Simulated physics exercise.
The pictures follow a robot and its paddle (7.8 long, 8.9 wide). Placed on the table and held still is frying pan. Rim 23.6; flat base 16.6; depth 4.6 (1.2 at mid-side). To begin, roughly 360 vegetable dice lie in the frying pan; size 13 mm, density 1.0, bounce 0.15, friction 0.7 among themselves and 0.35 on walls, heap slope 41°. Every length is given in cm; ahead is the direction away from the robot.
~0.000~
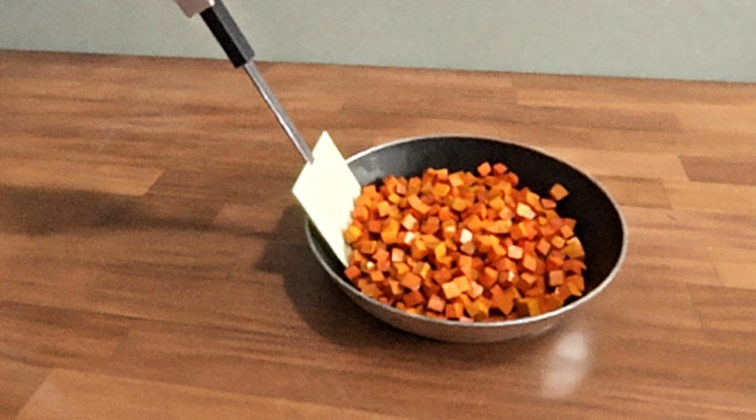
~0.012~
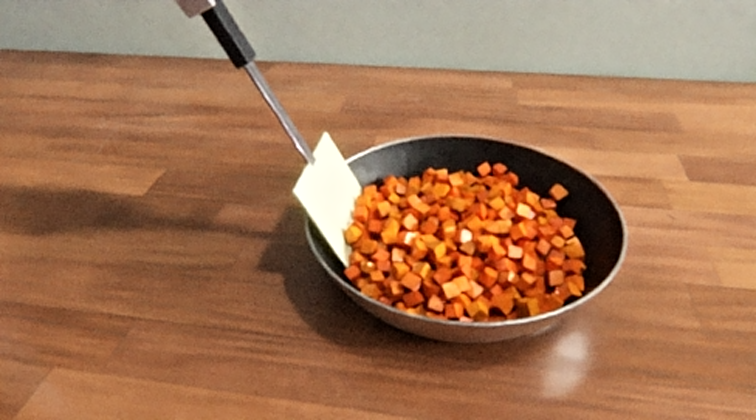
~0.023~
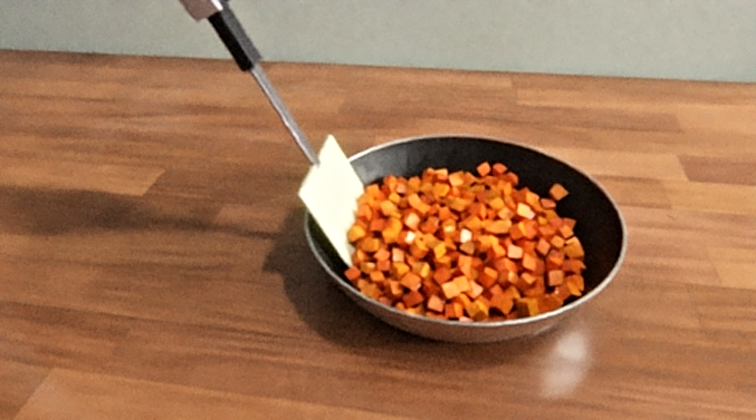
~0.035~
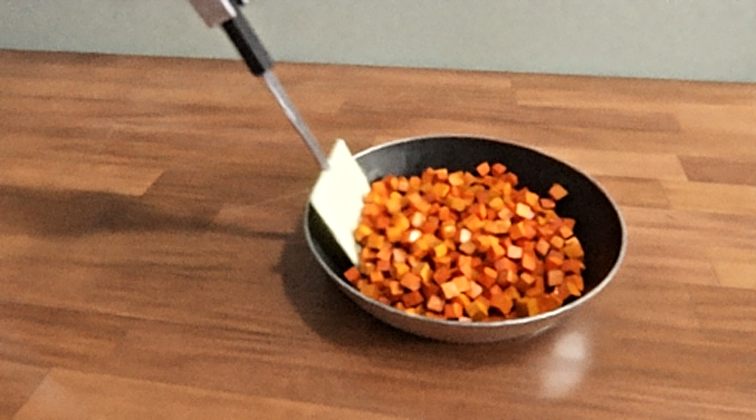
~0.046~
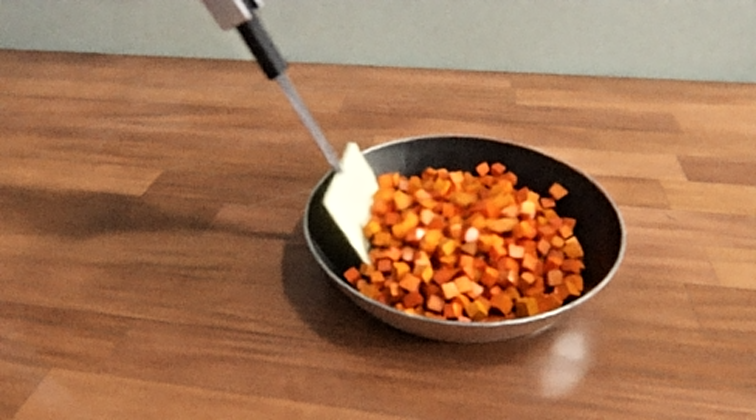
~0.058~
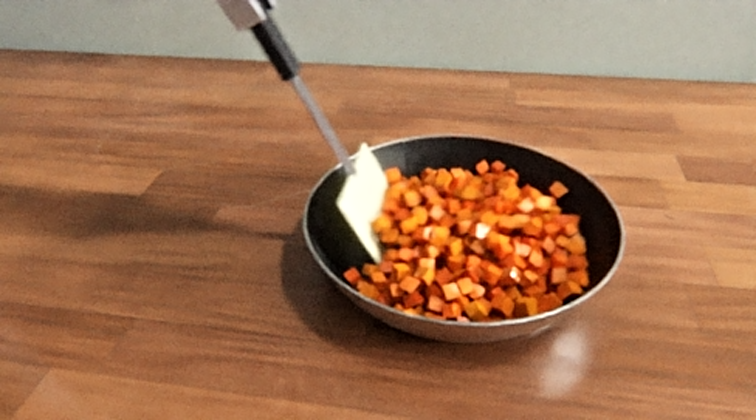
A robot's pale paddle moves right through the pan, pushing some of the orange vegetable dice.
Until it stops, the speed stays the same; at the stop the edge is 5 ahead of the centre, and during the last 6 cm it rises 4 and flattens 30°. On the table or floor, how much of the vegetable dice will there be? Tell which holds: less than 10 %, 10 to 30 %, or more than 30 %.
What holds is 10 to 30 %.
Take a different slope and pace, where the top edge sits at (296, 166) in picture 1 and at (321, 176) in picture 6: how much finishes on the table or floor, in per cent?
Some 5 percent ends up on the table or floor.
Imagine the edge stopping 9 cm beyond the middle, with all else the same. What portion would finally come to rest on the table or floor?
Changed stop: Approx. 45 %.
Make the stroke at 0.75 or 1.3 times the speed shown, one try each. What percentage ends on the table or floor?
I'd say near 10 and then near 15 per cent.
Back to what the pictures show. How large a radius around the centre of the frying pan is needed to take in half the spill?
The answer is around 18 cm.
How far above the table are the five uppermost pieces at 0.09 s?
I'd put it close to 6 cm.
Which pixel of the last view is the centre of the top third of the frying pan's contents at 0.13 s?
Centre: Roughly (534, 211) in the last picture.
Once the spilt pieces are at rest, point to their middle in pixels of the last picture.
Centre of the spill: Approx. (689, 274).
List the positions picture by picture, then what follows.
In the first picture, paddle top edge at (309, 159), sloping 63°; upper third of the load around (464, 228), from x 350 to 575, top at y 170; 359 in the frying pan.
In the second picture, paddle top edge at (310, 159), sloping 63°; upper third of the load around (464, 228), from x 350 to 575, top at y 170.
In the third picture, paddle top edge at (316, 162), sloping 63°; upper third of the load around (464, 228), from x 355 to 575, top at y 170.
In the fourth picture, paddle top edge at (326, 167), sloping 63°; upper third of the load around (454, 228), from x 355 to 575, top at y 170.
In the fifth picture, paddle top edge at (339, 170), sloping 63°; upper third of the load around (455, 226), from x 355 to 575, top at y 170.
In the sixth picture, paddle top edge at (352, 171), sloping 63°; upper third of the load around (466, 222), from x 355 to 580, top at y 170; 359 in the frying pan.
After 0.09 s, sloping 62°, highest piece 6 above the table; 359 in the frying pan.
After 0.13 s, sloping 50°, highest piece 8 above the table; 356 in the frying pan, 3 on the blade or in flight.
After 0.34 s, sloping 33°, highest piece 9 above the table; 292 in the frying pan, 55 on the table or floor, 12 on the blade or in flight.
After 1.39 s, sloping 33°, highest piece 6 above the table; 290 in the frying pan, 69 on the table or floor.
At rest, 290 in the frying pan, 69 on the table or floor. That is 19 % on the table or floor.
